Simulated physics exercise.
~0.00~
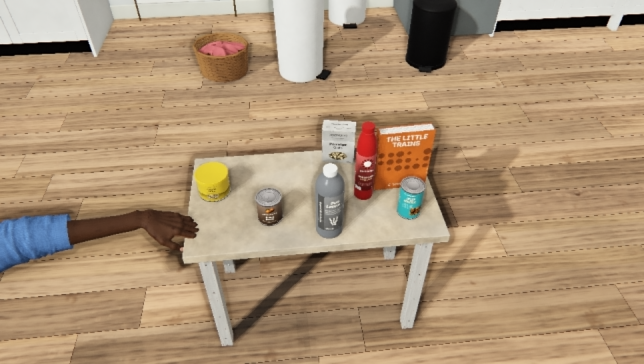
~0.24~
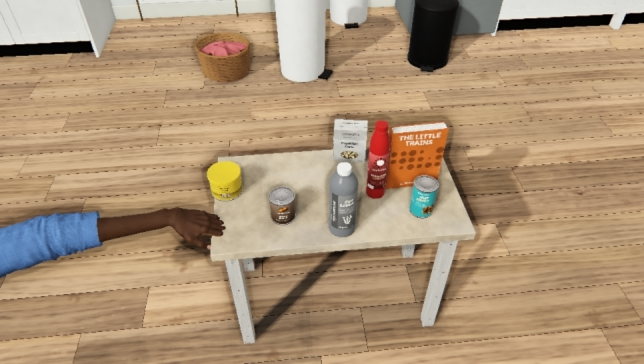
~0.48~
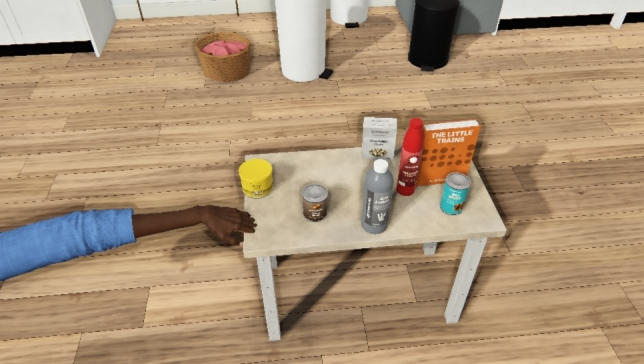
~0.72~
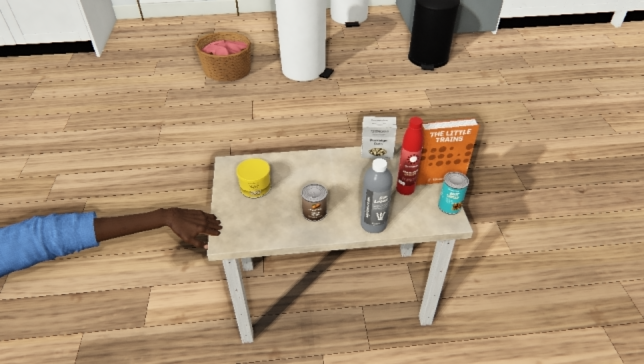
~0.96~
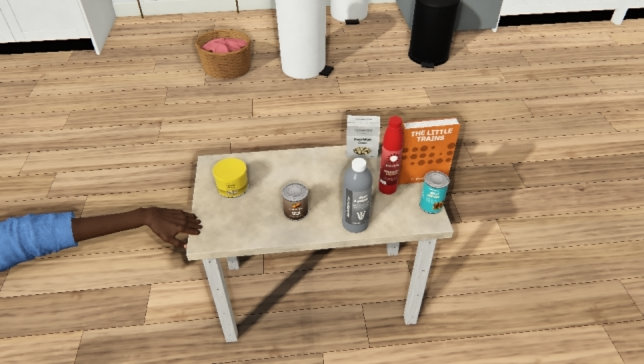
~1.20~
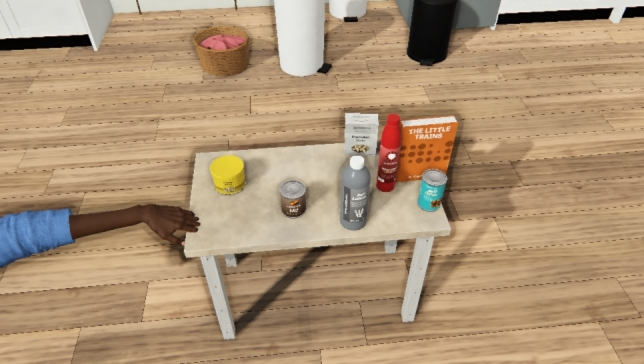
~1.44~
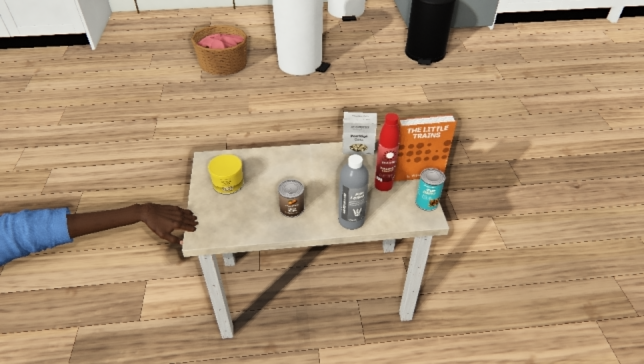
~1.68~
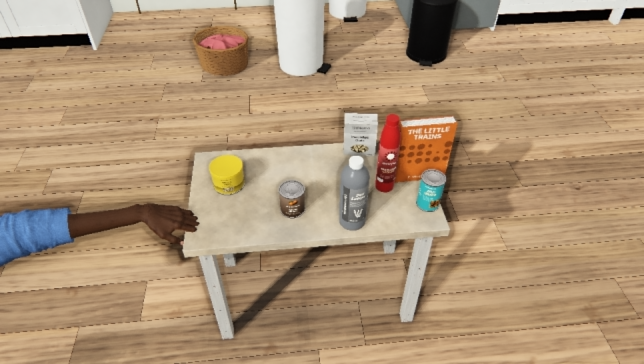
In a room with a wooden floor, a hand at the left edge of a small table moved it right and then back left, and the bottles, tins, book and packet ended up standing a little further right on the tabletop.
